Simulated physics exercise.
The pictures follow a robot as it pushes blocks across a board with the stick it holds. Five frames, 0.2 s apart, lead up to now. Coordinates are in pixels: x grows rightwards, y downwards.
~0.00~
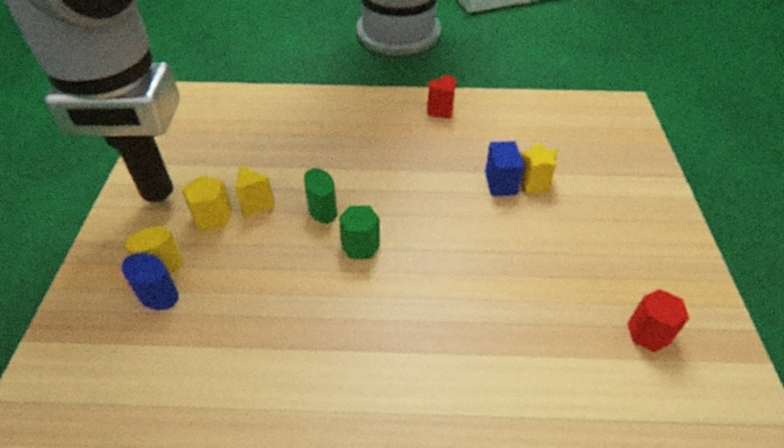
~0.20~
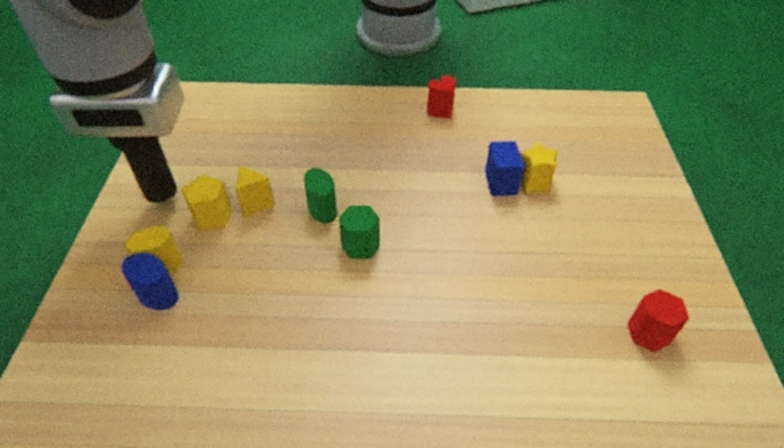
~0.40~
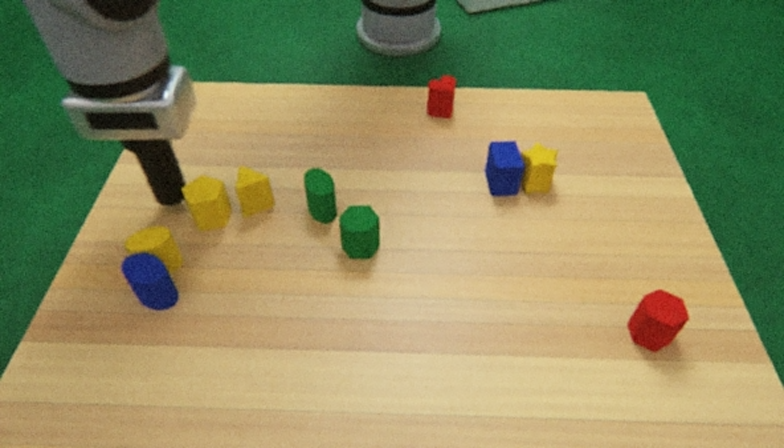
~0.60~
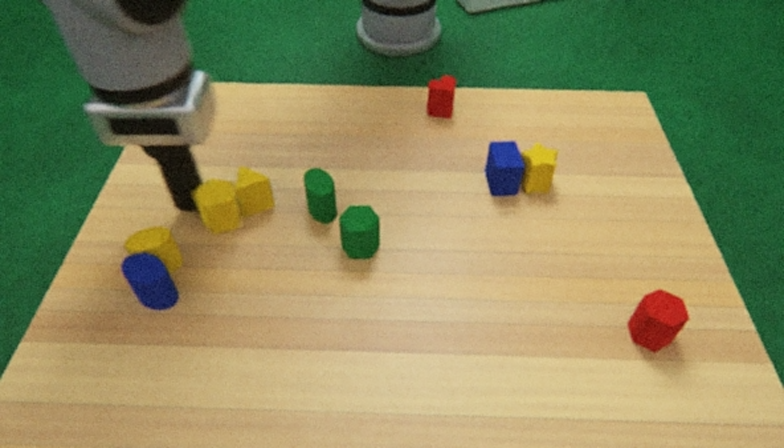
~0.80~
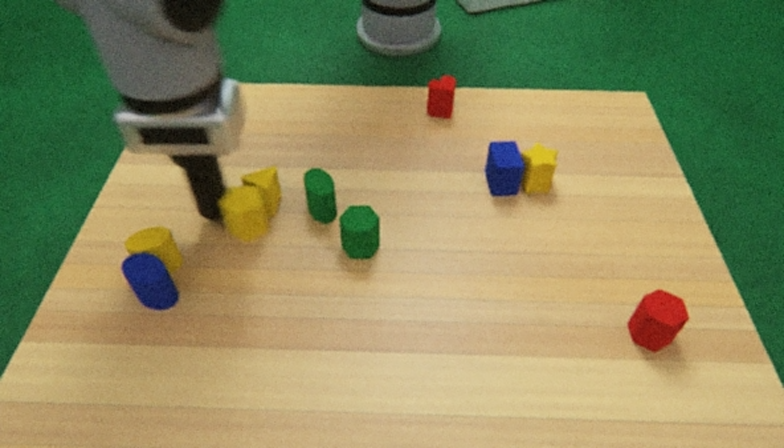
On a wooden table, a robot arm's stick pushes a yellow block right against a yellow triangle.
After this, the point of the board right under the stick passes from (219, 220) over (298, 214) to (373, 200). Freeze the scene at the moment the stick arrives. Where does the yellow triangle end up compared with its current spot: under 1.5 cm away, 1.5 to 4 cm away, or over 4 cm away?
Shift of 1.5 to 4 cm.
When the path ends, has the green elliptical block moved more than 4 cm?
Final answer: Yes.
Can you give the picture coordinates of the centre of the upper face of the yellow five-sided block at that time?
Located at (307, 209).
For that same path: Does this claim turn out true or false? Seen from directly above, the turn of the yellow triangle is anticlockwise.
The claim holds.
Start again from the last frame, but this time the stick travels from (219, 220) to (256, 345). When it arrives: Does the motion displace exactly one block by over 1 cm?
It seems so.
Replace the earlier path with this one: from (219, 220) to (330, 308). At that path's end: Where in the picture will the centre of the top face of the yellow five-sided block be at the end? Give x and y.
At roughly (293, 212).
The first path, step by step. One third of the way, stick at (271, 208); yellow five-sided block at (293, 205), turned 30° clockwise; yellow triangle at (278, 170), turned 30° anticlockwise.
Two thirds of the way, stick at (323, 199); yellow five-sided block at (307, 209), turned 55° clockwise; yellow triangle at (283, 167), turned 45° anticlockwise; green elliptical block at (352, 176).
At the end, stick at (373, 189); yellow five-sided block at (307, 209), turned 55° clockwise; yellow triangle at (283, 167), turned 45° anticlockwise; green elliptical block at (403, 170), turned 25° clockwise; green hexagonal block unmoved.
